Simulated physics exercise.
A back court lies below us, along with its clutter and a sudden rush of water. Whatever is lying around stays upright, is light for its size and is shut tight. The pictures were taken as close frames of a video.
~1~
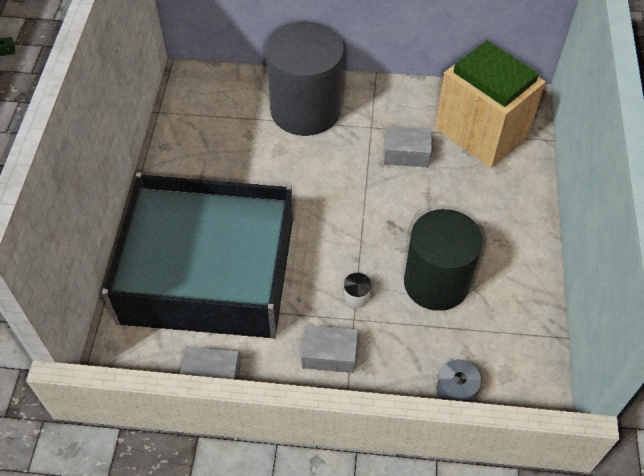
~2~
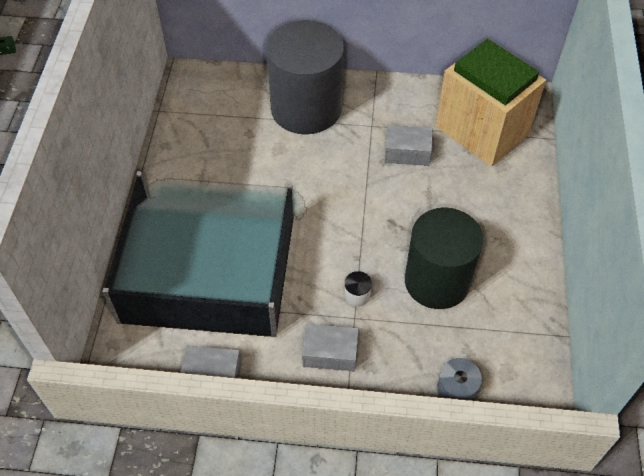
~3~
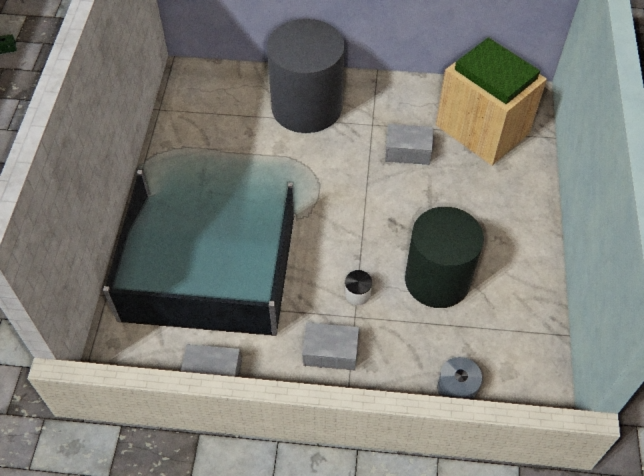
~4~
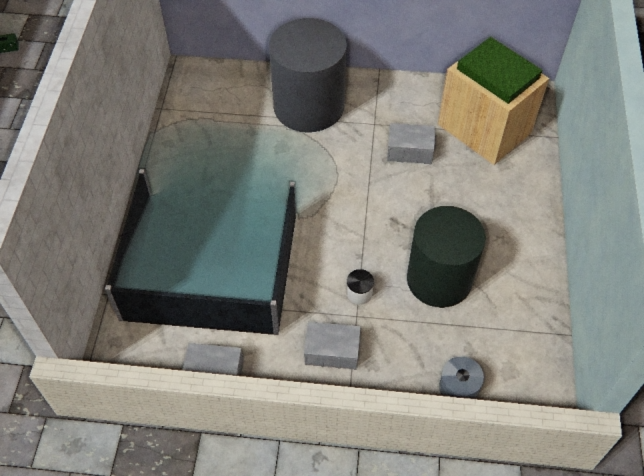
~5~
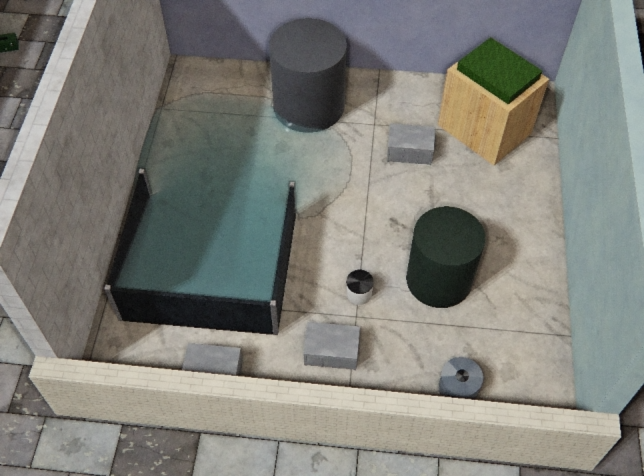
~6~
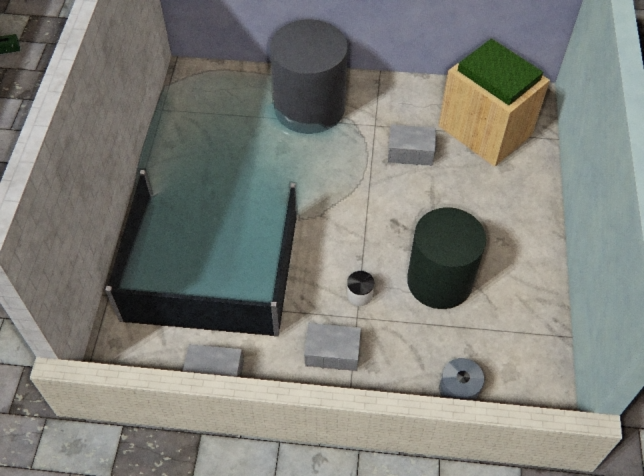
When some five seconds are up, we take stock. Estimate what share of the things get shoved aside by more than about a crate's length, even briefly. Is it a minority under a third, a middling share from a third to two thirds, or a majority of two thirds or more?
Band-wise it's the bottom band, under a third.
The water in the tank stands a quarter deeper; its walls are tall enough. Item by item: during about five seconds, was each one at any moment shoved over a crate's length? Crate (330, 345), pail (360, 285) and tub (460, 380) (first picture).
In sequence: Fell short, fell short and fell short.
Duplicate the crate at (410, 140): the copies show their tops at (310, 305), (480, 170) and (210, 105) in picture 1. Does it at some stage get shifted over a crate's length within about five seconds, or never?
Listed in sequence, the answers are remains nearby, remains nearby and displaced a stride.
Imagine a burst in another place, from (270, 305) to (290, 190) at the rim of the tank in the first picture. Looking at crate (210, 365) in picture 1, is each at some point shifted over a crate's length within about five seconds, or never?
I'd say it never gets that far.
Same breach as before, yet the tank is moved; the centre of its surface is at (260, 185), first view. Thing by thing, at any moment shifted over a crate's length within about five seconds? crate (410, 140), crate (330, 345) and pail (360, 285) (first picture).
Well, the first one got driven a long way, the second didn't get far, and the third didn't get far.
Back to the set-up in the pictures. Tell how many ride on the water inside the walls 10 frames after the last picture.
My count is 0.
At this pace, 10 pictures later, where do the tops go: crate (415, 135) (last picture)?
(439, 141).
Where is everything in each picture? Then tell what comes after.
A tub at (460, 378) rests on the ground; a pail at (358, 284) rests on the ground; 0 of 5 have shifted, in the first picture.
A tub at (461, 377), on the bottom; a pail at (358, 283), on the bottom; 0 of 5 have shifted, in the second picture.
A tub at (461, 376), on the bottom; a pail at (359, 281) rests on the ground; 0 of 5 have shifted, in the third picture.
A tub at (463, 375), on the bottom; a pail at (361, 281) rests on the ground; 0 of 5 have shifted, in the fourth picture.
A tub at (463, 376) rests on the ground; a pail at (360, 281), on the bottom; 0 of 5 have shifted, in the fifth picture.
A tub at (463, 377) rests on the ground; a pail at (361, 282) rests on the ground; 0 of 5 have shifted, in the sixth picture.
A moment on, 0 of 5 are well off their spots; 0 afloat.
Next, 0 of 5 are well off their spots; 0 afloat.
Later, 1 of 5 are well off their spots; 0 afloat.
In the end, 1 of 5 are well off their spots, and 1 have been at some point; 0 afloat.
